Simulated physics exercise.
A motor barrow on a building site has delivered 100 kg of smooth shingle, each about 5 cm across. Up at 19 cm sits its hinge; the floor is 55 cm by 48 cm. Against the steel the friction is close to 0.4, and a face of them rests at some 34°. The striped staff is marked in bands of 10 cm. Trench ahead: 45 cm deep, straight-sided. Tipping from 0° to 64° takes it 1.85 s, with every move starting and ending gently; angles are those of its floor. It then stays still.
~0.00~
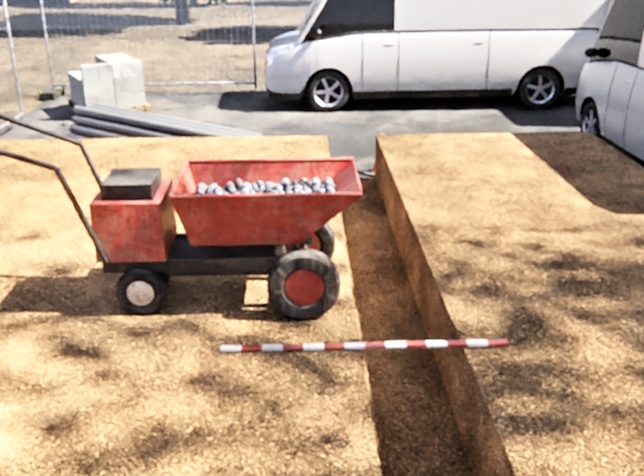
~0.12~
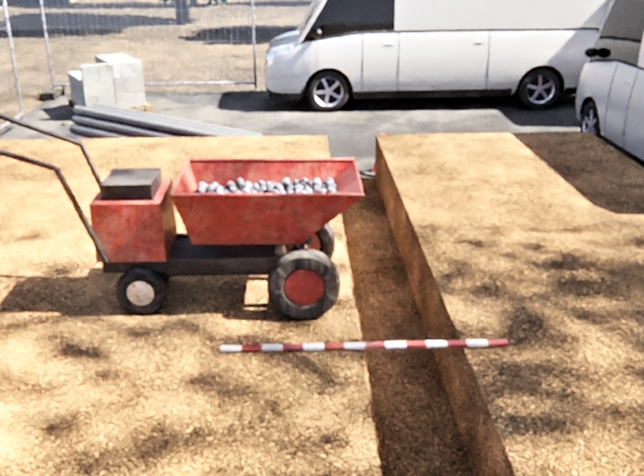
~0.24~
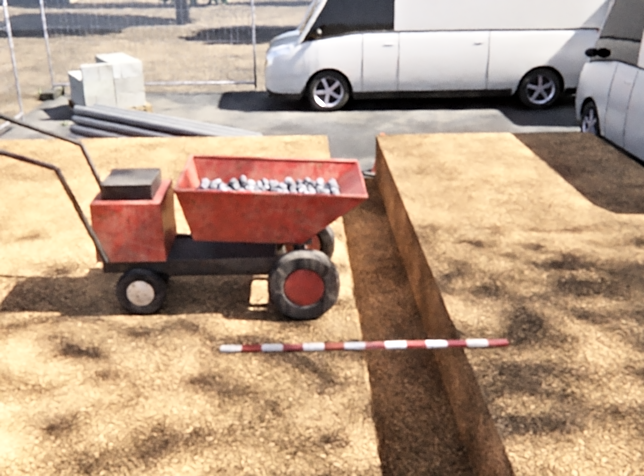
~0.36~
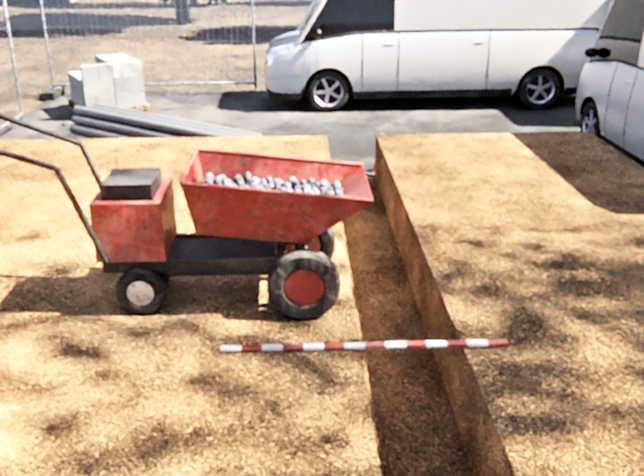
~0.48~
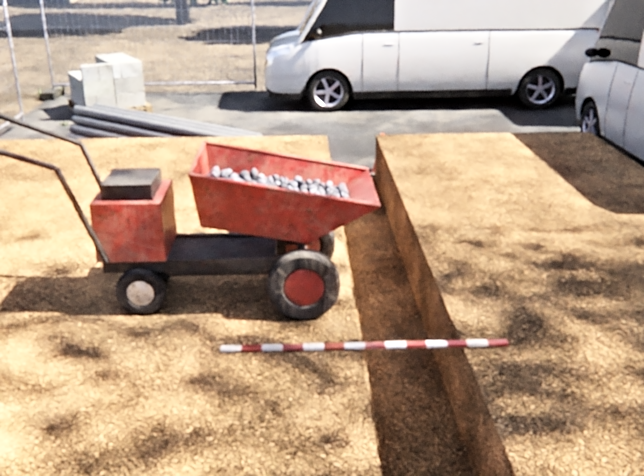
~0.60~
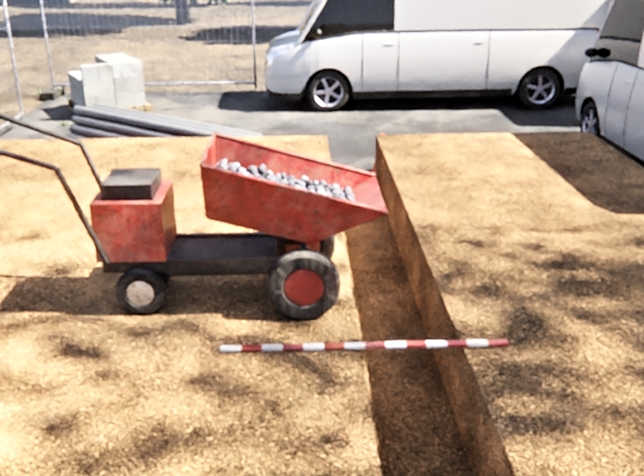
A sunlit building site of sandy ground, cut by a straight-sided trench, is seen from the side and slightly above. A red motor barrow with dark handles stands left of the trench, its skip loaded with grey stones, behind a red-and-white striped pole, with white vans beyond. The barrow's body stays put while its skip tilts gradually to the right, rear rising, front lip lowering, as the camera remains still.
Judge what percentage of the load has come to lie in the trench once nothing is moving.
Roughly 60 in every hundred.
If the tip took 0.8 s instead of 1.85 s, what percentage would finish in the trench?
About 45%.
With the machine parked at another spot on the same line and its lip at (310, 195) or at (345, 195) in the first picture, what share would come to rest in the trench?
I'd expect some 100 per cent, then some 85.
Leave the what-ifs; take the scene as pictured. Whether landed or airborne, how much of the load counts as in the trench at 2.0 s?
Something like 40 in a hundred.
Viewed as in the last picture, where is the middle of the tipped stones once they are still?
About (429, 349).
After 1.4 s the floor is at 54°; 100 % in the skip; the foremost stones are at (410, 245).
After 2.0 s the floor is at 64°; 32 % in the skip, 38 % in the trench, 30 % past the trench; the foremost stones are at (522, 285).
After 2.3 s the floor is at 64°; 7 % in the skip, 53 % in the trench, 40 % past the trench; the foremost stones are at (561, 280).
After 4.2 s the floor is at 64°; 0 % in the skip, 60 % in the trench, 40 % past the trench; the foremost stones are at (569, 275).
